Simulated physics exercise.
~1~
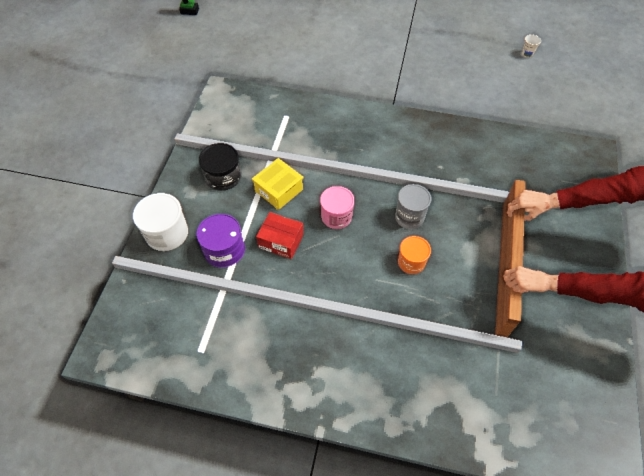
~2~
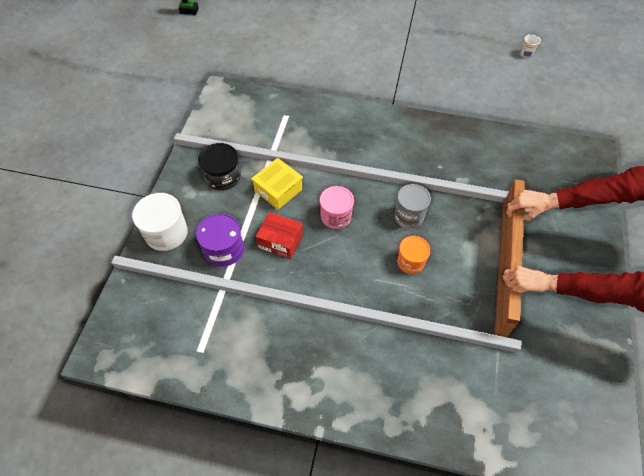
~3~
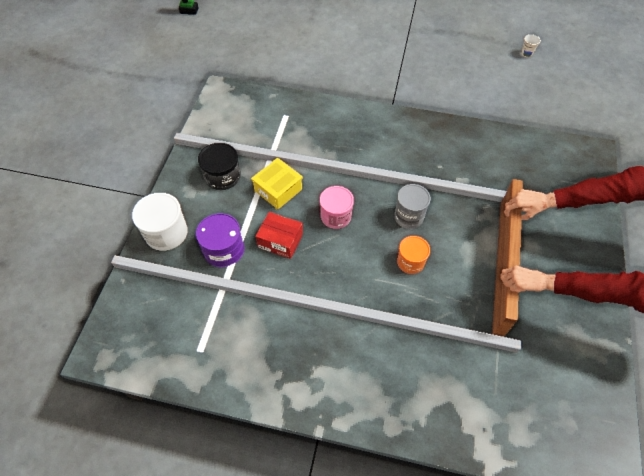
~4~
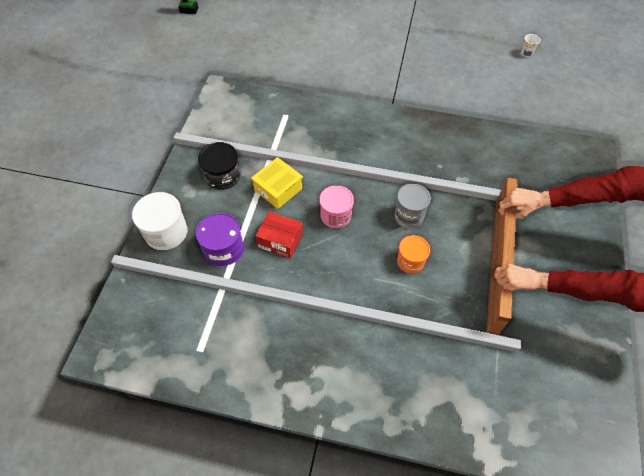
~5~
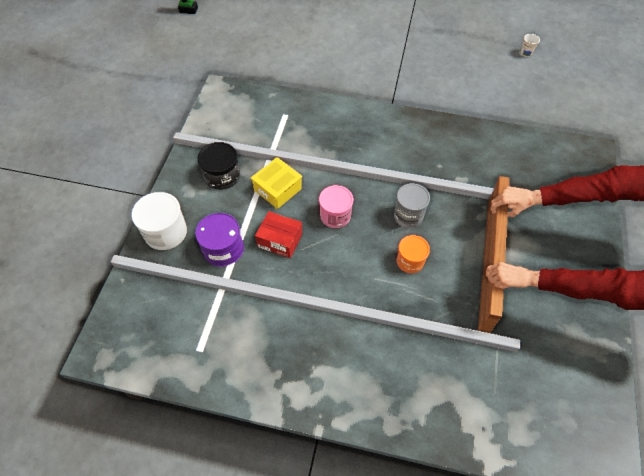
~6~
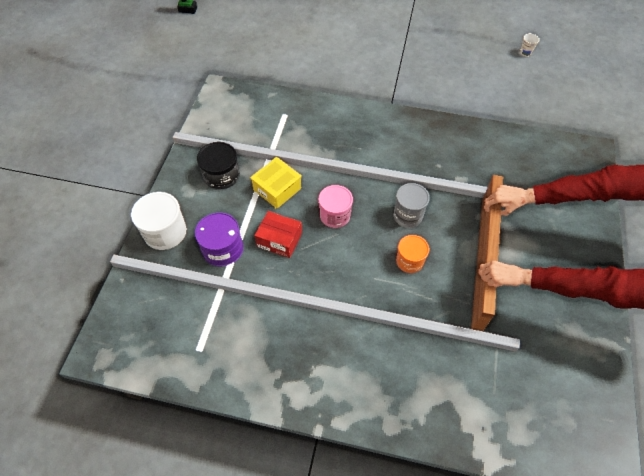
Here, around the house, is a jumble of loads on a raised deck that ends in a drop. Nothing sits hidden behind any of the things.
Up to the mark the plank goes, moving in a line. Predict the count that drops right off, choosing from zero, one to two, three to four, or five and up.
The count is zero.
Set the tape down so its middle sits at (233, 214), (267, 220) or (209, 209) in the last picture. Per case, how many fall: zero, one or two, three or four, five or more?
Taking them in turn, not one; no fall at all; 1 or 2.
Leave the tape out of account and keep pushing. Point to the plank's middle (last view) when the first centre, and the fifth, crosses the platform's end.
About (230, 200) and about (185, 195).
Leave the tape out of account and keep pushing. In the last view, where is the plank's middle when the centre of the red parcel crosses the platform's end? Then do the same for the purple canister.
The middle would be close to (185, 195) and then close to (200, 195).
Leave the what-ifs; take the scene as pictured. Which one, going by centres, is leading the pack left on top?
The white pail, it is.
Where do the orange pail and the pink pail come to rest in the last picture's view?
The orange pail settles near (234, 208); as for the pink pail, near (239, 183).
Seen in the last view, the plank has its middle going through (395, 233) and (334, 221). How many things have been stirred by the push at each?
That makes 2 at the first spot and 3 at the second.
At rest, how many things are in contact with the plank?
3 touch it.
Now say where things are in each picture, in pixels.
The first picture shows white pail (162, 223); black pail (221, 167); purple canister (222, 241); plank (511, 256); tape (250, 218).
The second picture shows black pail (220, 167); yellow tote (278, 184).
The third picture shows purple canister (221, 241); pink pail (336, 208).
The fourth picture shows white pail (161, 222); plank (502, 254).
The fifth picture shows black pail (220, 166); red parcel (279, 235).
The sixth picture shows white pail (160, 222); black pail (219, 166); purple canister (220, 240); plank (488, 251); tape (248, 216).
Soon after, none off yet; white pail at rest near (160, 222); black pail at rest near (219, 166); purple canister at rest near (220, 240).
After that, none off yet; white pail at rest near (160, 222); black pail moving near (216, 165); purple canister displaced a little near (201, 244).
In the end, the number that fall off is zero.
